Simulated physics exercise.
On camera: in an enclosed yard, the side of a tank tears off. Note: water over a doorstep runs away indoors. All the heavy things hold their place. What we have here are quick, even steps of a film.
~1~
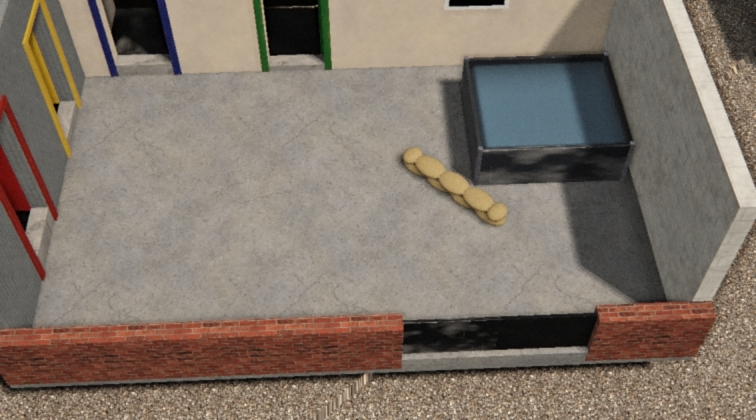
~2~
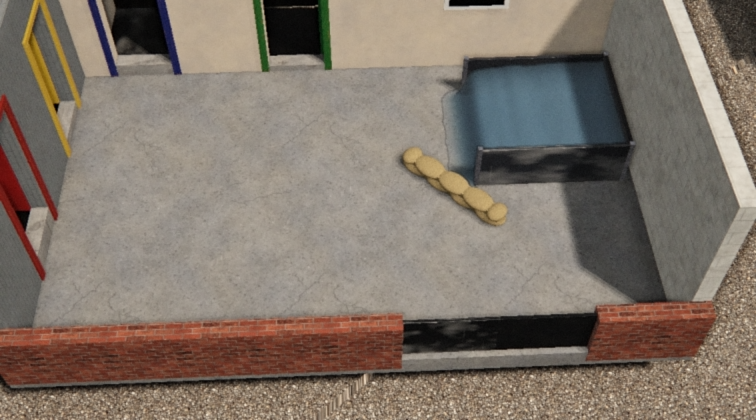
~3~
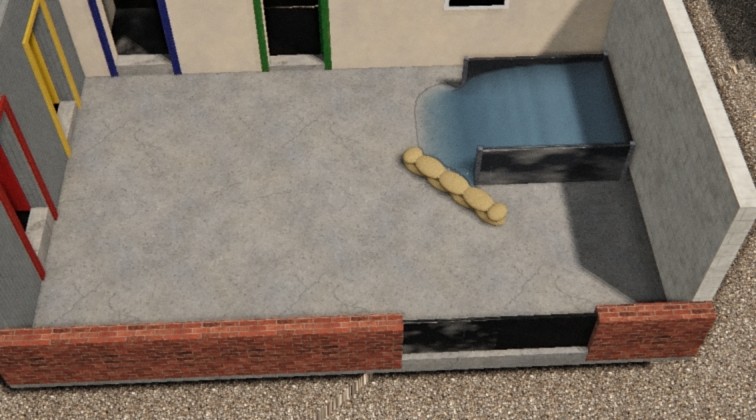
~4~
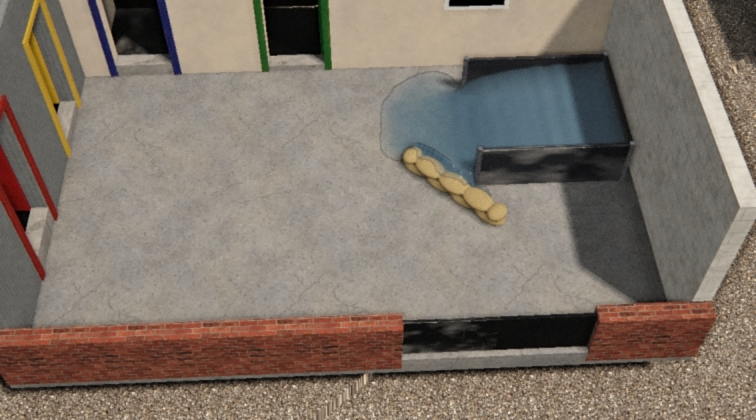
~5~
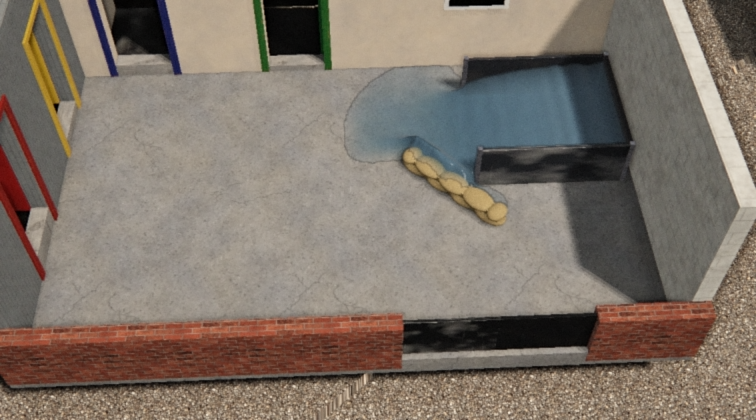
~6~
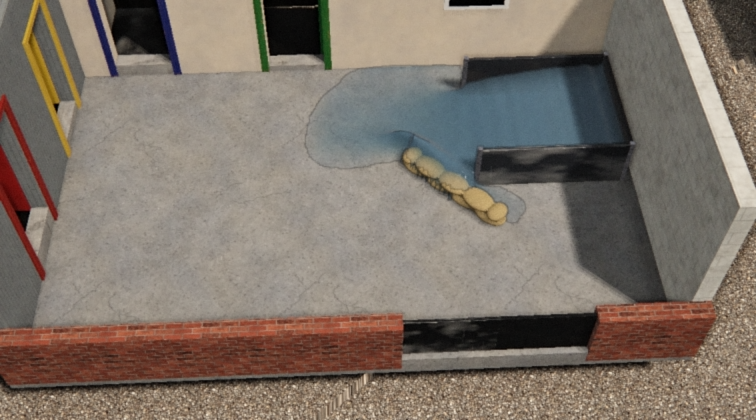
In this clip, the left side of an open tank in a walled yard gives way, and blue water pours out leftward across the grey floor, spreading past both ends of a diagonal row of tan sandbags.
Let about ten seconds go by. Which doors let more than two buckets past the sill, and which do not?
Here is the split: The green door lets more through; the yellow door lets more through; the blue door keeps it to two or fewer; the red door keeps it to two or fewer.
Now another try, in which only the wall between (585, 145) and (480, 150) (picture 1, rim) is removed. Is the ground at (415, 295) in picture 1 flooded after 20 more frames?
Verdict: Wet.
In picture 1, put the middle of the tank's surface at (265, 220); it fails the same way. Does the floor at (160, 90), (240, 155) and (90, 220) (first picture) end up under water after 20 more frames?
First spot swamped, second bare, third swamped.
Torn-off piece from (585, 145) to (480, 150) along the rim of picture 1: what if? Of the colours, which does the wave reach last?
Answer: The blue-painted one.
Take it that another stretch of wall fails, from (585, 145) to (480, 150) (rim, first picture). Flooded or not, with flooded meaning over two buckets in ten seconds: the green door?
Green door: Under the line.
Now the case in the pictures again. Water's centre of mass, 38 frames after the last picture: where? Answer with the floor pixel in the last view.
Roughly at (282, 186).
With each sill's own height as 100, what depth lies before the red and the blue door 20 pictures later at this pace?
Approx. 40 % then 60 %.
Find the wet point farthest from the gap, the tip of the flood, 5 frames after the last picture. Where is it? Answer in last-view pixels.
At roughly (143, 145).
A moment on, water covers 35 % of the floor; the green door wet at the sill, nothing in, the yellow door not reached, the blue door not reached, the red door not reached.
Next, water covers 55 % of the floor; the green door under two buckets in, the yellow door wet at the sill, nothing in, the blue door wet at the sill, nothing in, the red door not reached.
Then, water covers 60 % of the floor; the green door over two buckets in, the yellow door over two buckets in, the blue door wet at the sill, nothing in, the red door wet at the sill, nothing in.
Later, water covers 75 % of the floor; the green door over two buckets in, the yellow door over two buckets in, the blue door wet at the sill, nothing in, the red door wet at the sill, nothing in.
In the end, water covers 95 % of the floor; the green door over two buckets in, the yellow door over two buckets in, the blue door wet at the sill, nothing in, the red door wet at the sill, nothing in.
